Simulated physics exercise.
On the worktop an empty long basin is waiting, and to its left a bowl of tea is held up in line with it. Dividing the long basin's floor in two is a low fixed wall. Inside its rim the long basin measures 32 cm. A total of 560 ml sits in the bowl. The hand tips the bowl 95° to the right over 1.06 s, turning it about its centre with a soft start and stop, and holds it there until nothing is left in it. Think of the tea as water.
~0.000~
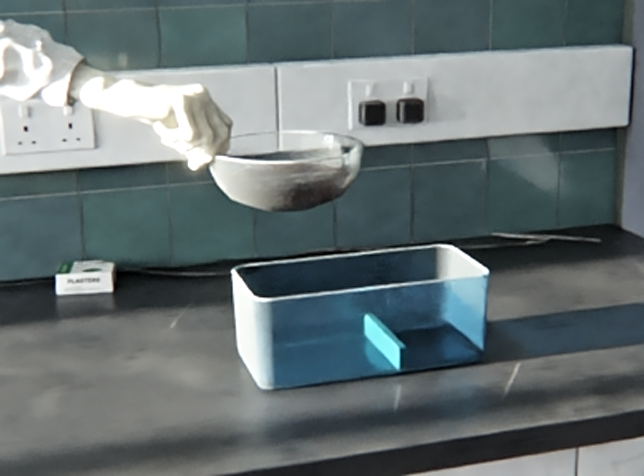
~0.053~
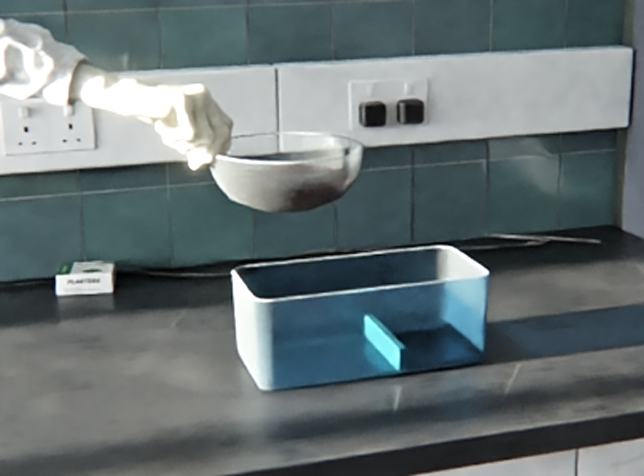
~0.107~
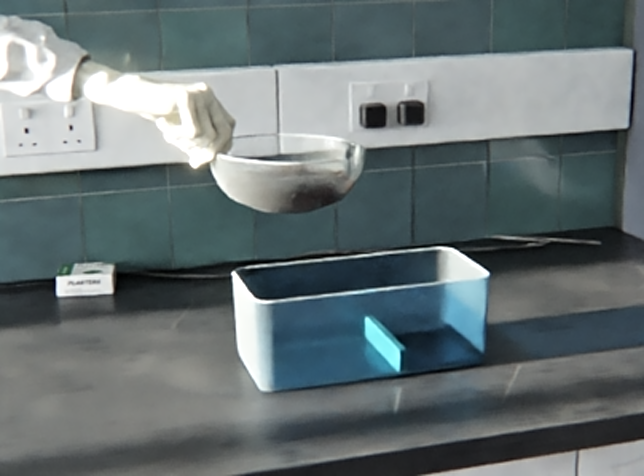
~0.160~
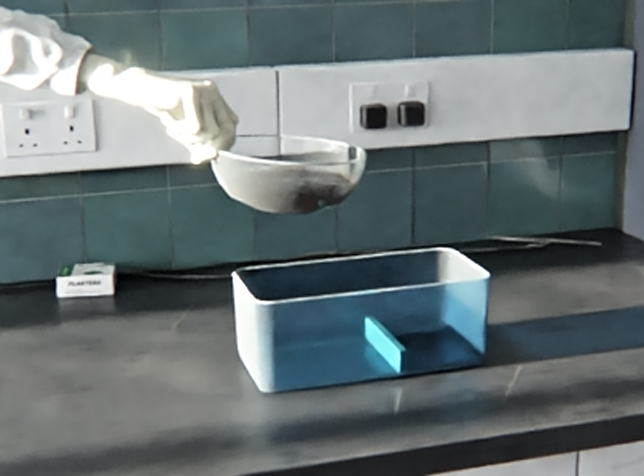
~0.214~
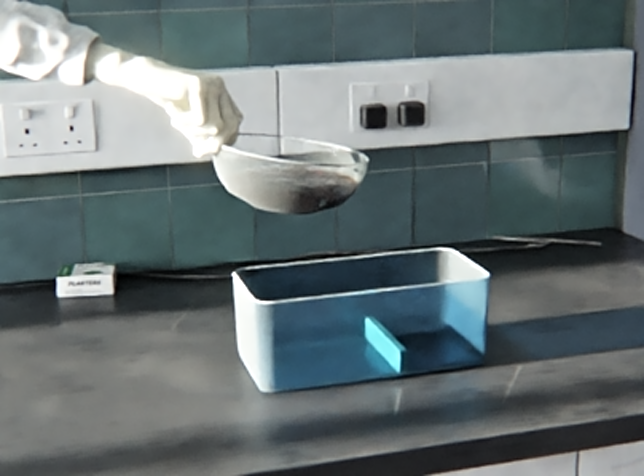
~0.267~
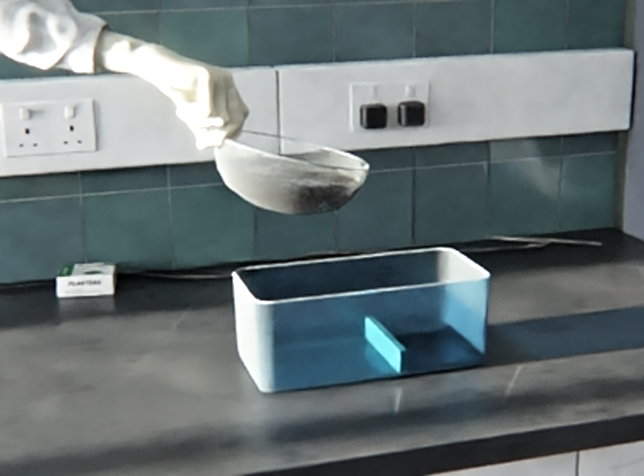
Gloved hand slowly tilting a bowl to the right above a long blue basin with a low divider on a dark worktop.
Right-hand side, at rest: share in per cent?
50 per cent.
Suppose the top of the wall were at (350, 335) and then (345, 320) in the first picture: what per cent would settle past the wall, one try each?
I'd say 90 percent on the first go, 95 percent on the next.
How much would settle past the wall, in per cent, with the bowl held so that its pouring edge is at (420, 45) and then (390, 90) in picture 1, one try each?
I'd expect close to 60 per cent and then close to 85 per cent.
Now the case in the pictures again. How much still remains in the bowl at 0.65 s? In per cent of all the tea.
Roughly 48 %.
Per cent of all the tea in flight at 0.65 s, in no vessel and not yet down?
It comes to about 38 percent.
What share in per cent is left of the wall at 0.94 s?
The left part holds some 36 per cent.
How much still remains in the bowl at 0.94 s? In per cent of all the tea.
Remaining share: Approx. 5 %.
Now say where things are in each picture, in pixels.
The first picture shows tilt 0°; pouring edge (359, 142); surface from (220, 181) to (348, 171); the long basin's rim runs from (243, 285) to (470, 260); the wall's top is at (385, 331).
The second picture shows tilt 1°; pouring edge (360, 144); surface from (220, 181) to (348, 172).
The third picture shows tilt 2°; pouring edge (361, 147); surface from (222, 182) to (349, 174).
The fourth picture shows tilt 5°; pouring edge (362, 152); surface from (223, 181) to (350, 176).
The fifth picture shows tilt 9°; pouring edge (363, 157); surface from (225, 180) to (351, 178).
The sixth picture shows tilt 14°; pouring edge (364, 164); surface from (228, 179) to (353, 179).
After 0.65 s the tilt is 65° and 48 per cent is still to pour, 2 is left of the wall and 13 right of it.
After 0.94 s the tilt is 92° and 5 per cent is still to pour, 36 is left of the wall and 49 right of it.
After 1.24 s the tilt is 95° and 0 per cent is still to pour, 50 is left of the wall and 50 right of it.
After 1.56 s the tilt is 95° and 0 per cent is still to pour, 50 is left of the wall and 50 right of it.
In the end 50 per cent lies left of the wall, 50 right of it and 0 outside.
